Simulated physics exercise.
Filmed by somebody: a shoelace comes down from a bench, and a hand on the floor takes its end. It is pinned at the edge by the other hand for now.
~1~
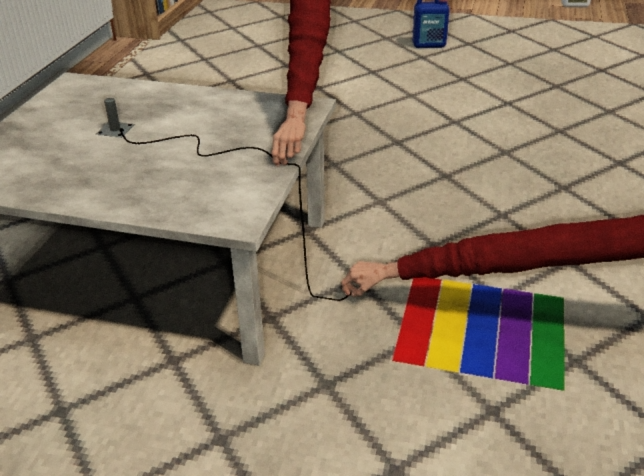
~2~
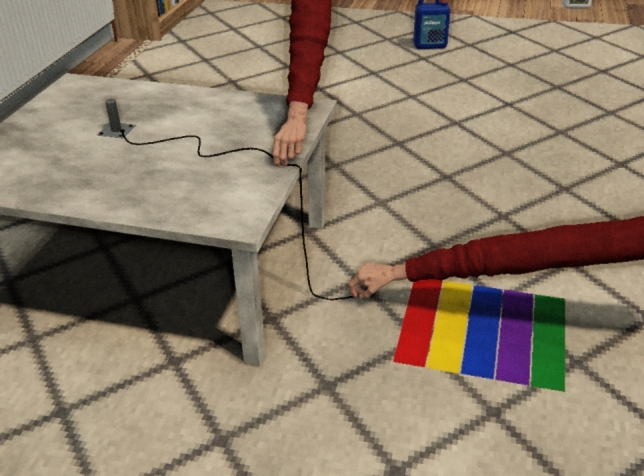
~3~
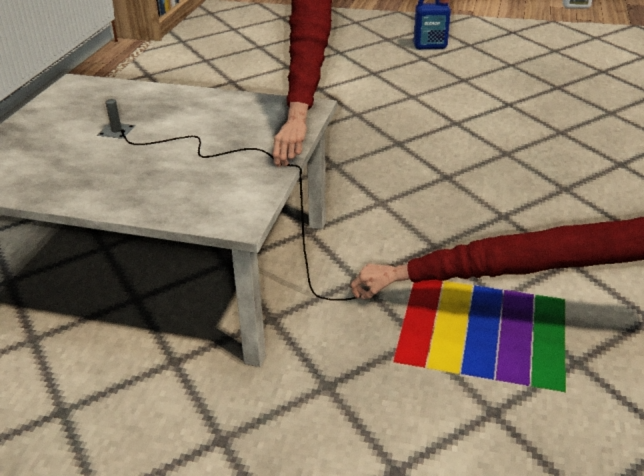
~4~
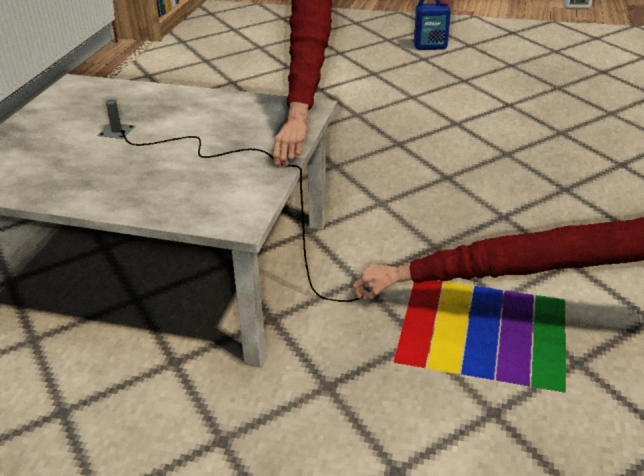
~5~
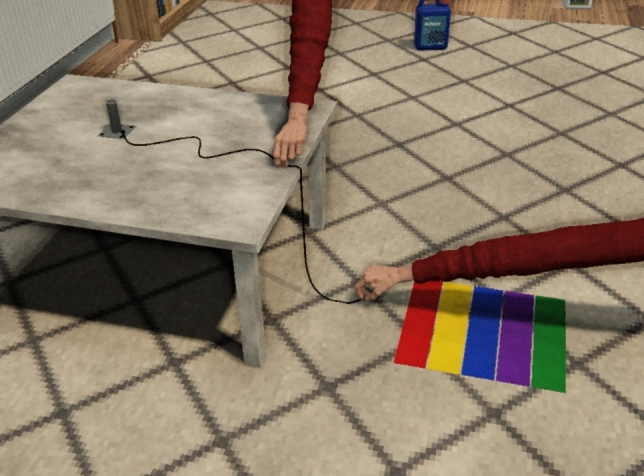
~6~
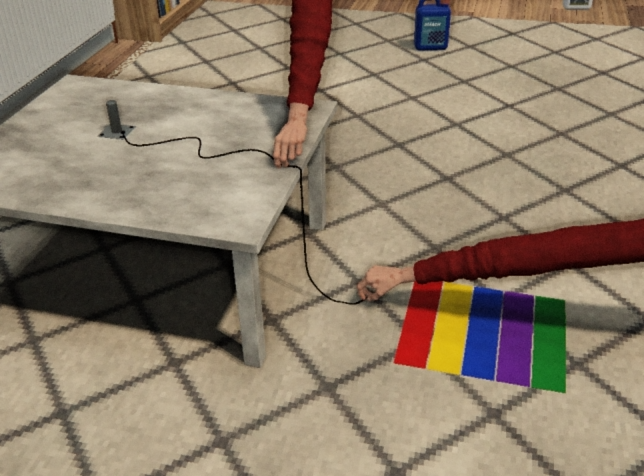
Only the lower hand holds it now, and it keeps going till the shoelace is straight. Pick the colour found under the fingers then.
Purple is under them.
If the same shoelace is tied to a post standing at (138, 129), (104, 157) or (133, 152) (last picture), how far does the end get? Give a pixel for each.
Going by the last picture, roughly (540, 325), (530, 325) and (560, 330).
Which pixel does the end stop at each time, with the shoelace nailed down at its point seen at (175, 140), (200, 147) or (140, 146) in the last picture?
(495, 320), (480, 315), (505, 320).
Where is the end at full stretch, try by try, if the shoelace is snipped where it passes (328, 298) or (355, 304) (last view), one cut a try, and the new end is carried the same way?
Try 1: (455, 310); try 2: (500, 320).
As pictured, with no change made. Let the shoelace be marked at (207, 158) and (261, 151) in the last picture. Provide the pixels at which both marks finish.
First one: (251, 156); second one: (303, 168).
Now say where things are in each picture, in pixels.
In the first frame, end (351, 293); red (412, 347); yellow (445, 352); blue (478, 358); purple (513, 364); green (548, 369).
In the second frame, end (358, 295); shoelace through (133, 144) (199, 139) (240, 150) (296, 166) (303, 228) (309, 283).
In the third frame, end (360, 296).
In the fourth frame, end (362, 296); shoelace through (133, 144) (200, 140) (240, 151) (297, 167) (303, 228) (311, 284).
In the fifth frame, end (364, 297).
In the sixth frame, end (366, 298); shoelace through (133, 145) (200, 140) (241, 151) (297, 167) (304, 229) (315, 285).
Soon after, end near (460, 312); over yellow.
After that, end near (496, 318); over blue.
At the stop, end near (518, 321); over purple. It gets as far as the purple strip.
